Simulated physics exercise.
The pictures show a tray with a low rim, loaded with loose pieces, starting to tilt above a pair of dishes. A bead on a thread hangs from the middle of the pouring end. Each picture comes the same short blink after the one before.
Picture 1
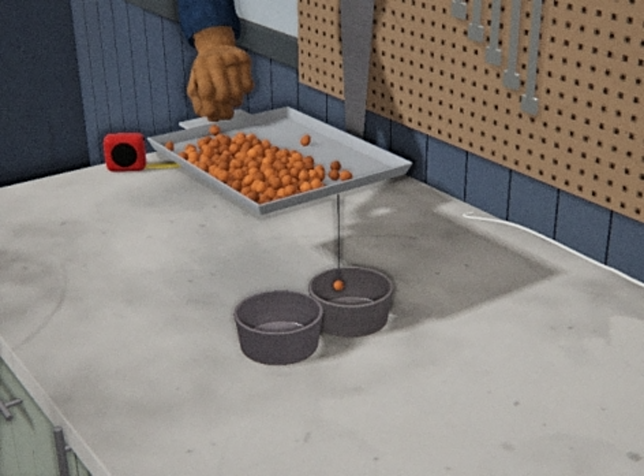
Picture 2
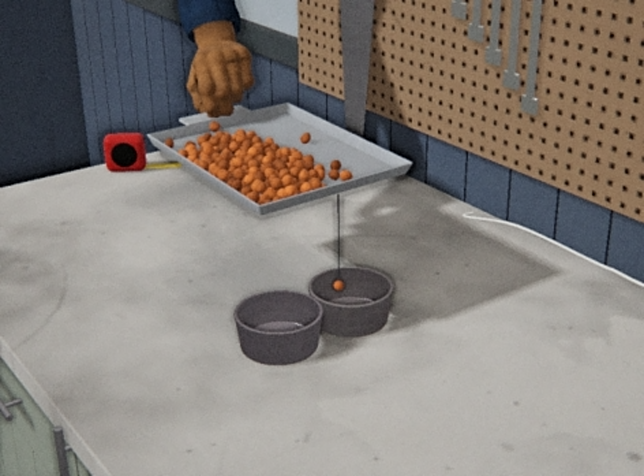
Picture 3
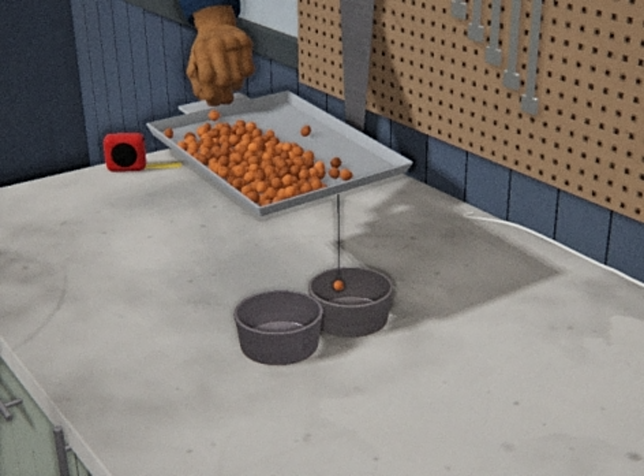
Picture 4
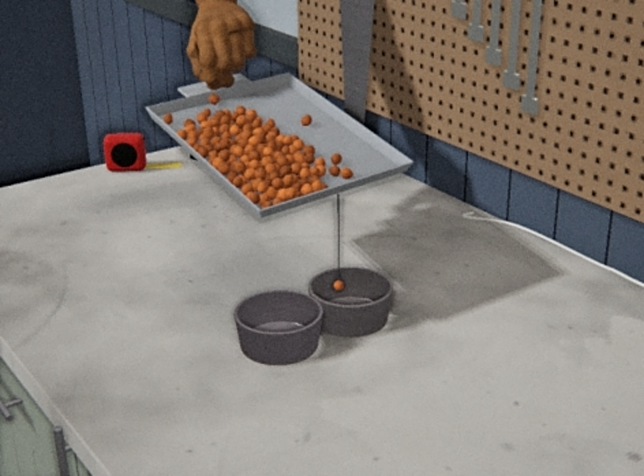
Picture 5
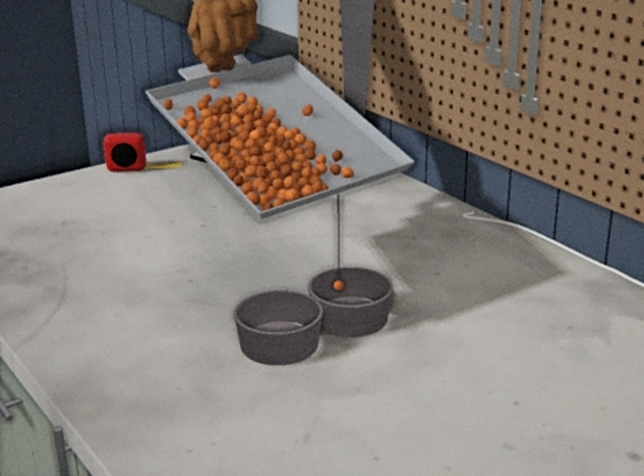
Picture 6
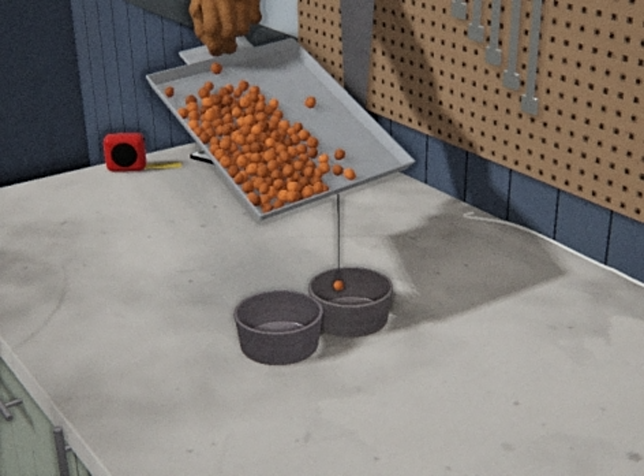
On a workshop counter, a hand raising the back of a tray of small orange-brown pieces, tilting it above two dark dishes.
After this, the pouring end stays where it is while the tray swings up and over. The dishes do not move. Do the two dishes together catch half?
They take only the smaller part between them.
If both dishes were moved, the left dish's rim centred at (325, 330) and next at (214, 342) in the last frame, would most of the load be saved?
At the first place the larger part, at the second less than half.
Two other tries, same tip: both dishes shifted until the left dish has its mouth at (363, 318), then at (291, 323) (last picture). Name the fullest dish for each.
In turn: The left one; the dish on the left.
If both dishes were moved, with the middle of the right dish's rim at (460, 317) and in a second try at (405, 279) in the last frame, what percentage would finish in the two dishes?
The first gives 10 %, the second 10 %.
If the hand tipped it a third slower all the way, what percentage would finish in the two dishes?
It comes to 0 per cent or so.
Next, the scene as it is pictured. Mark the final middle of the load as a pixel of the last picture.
Around (349, 380).
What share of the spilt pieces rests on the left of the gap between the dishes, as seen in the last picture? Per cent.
About 30 per cent.
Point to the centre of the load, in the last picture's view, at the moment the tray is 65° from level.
Near (297, 185).
Just after the last frame, tray tipped steeply; the larger part on the tray; just a few outside both; roughly a quarter in the air.
A moment on, tray tipped past a quarter turn; just a few on the tray; the larger part outside both; about a tenth in the air.
Further on, tray tipped past a quarter turn; just a few in the left dish; almost all outside both.
When it is over, tray tipped past a quarter turn; just a few in the left dish; not one in the right dish; almost all outside both.
